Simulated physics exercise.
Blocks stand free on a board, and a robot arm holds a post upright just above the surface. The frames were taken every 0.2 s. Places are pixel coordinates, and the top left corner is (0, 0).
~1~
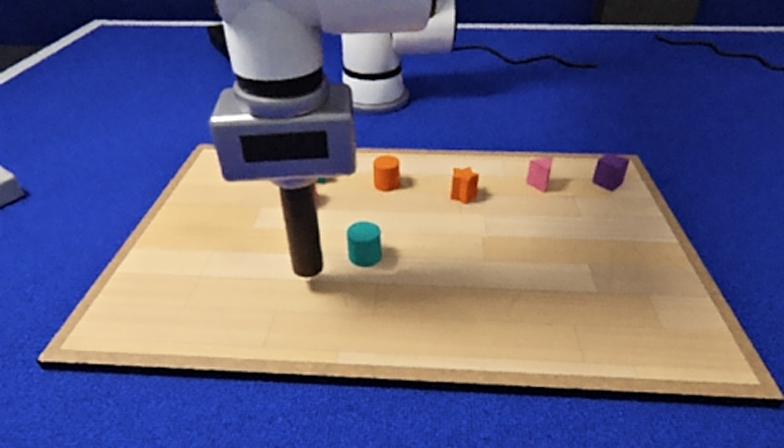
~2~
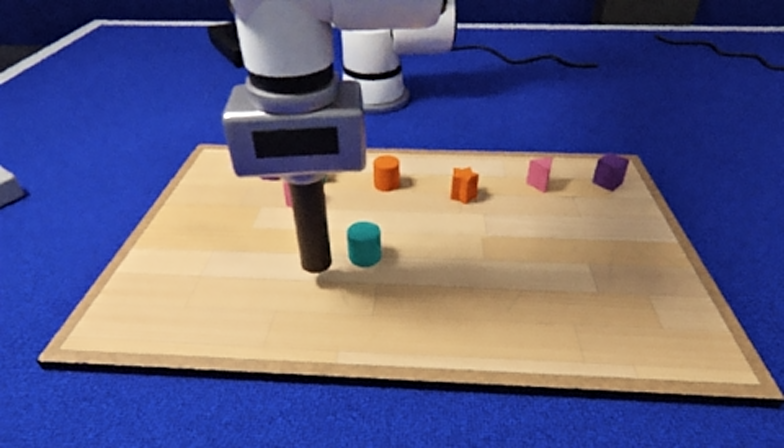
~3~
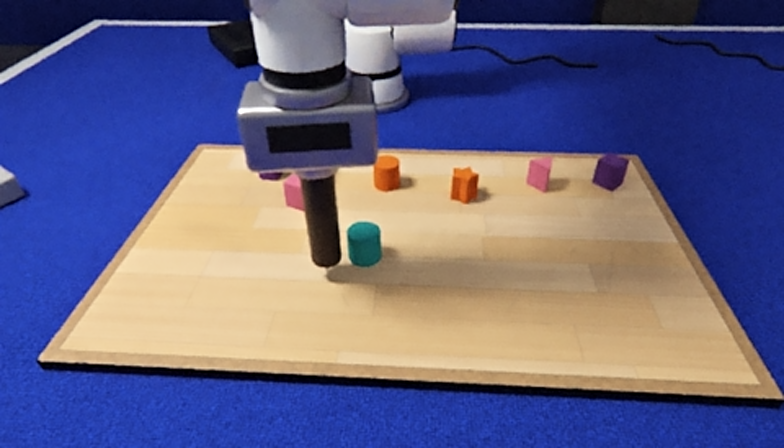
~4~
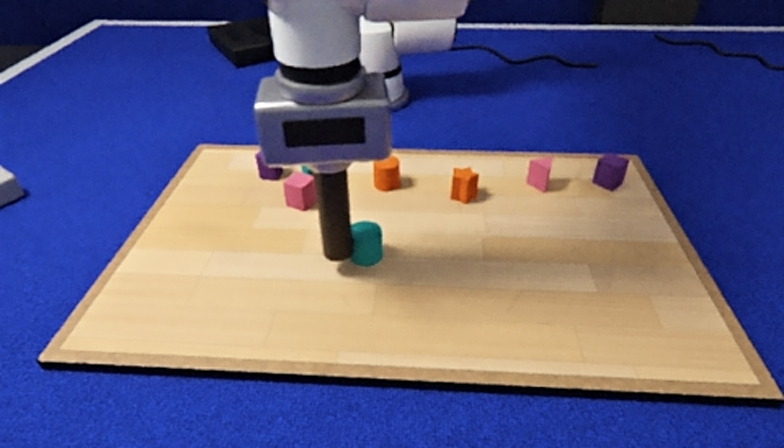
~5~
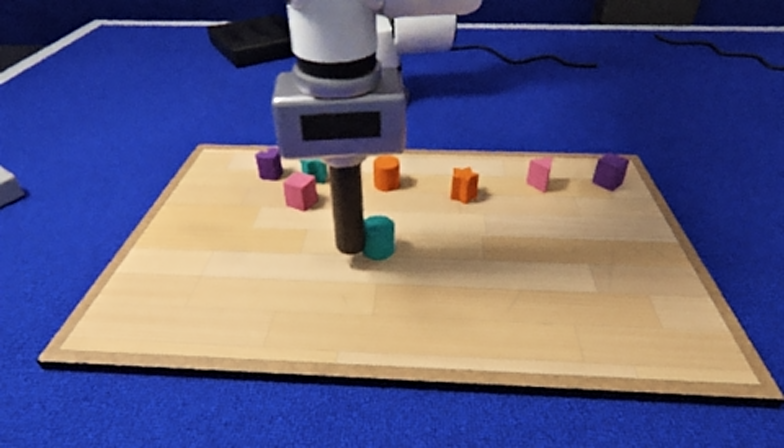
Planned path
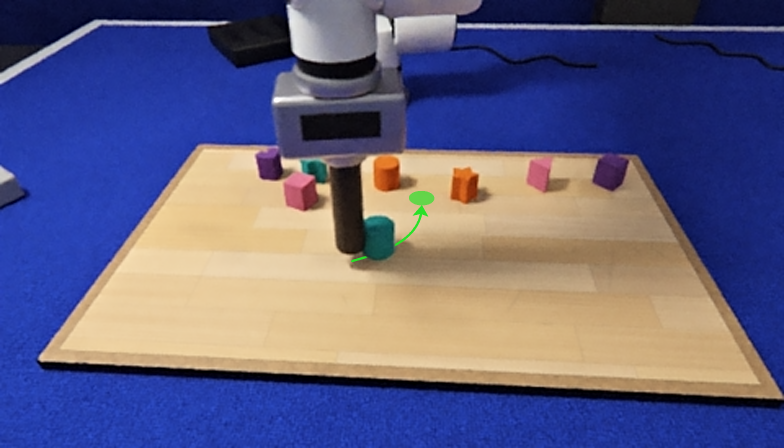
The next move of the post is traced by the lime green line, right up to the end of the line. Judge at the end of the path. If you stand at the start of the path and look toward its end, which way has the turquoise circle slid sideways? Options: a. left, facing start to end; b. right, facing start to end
It's b.
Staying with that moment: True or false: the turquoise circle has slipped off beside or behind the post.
This is true.
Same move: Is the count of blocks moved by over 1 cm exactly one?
I believe so.
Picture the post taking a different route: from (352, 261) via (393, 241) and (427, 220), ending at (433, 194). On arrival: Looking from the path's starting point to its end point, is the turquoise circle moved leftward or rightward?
With start-to-end as forward, it shifts right.
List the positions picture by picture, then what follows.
In the first frame, post tip at (308, 268); block tops, turquoise circle at (364, 231); orange circle at (386, 161); orange star-shaped block at (465, 173).
In the second frame, post at (317, 263); blocks unchanged.
In the third frame, post at (327, 258); blocks unchanged.
In the fourth frame, post at (338, 252); blocks unchanged.
In the fifth frame, post at (351, 246); turquoise circle at (378, 224); orange circle at (386, 161); orange star-shaped block at (465, 173).
Path on the board, from (352, 261) by way of (394, 246) and (418, 223) to (422, 198).
On the path given first. One third of the way, post at (394, 230); turquoise circle at (416, 208).
Two thirds of the way, post at (419, 208); turquoise circle at (443, 189).
At the end, post at (422, 184); turquoise circle at (451, 182); orange circle in place; orange star-shaped block at (466, 172).
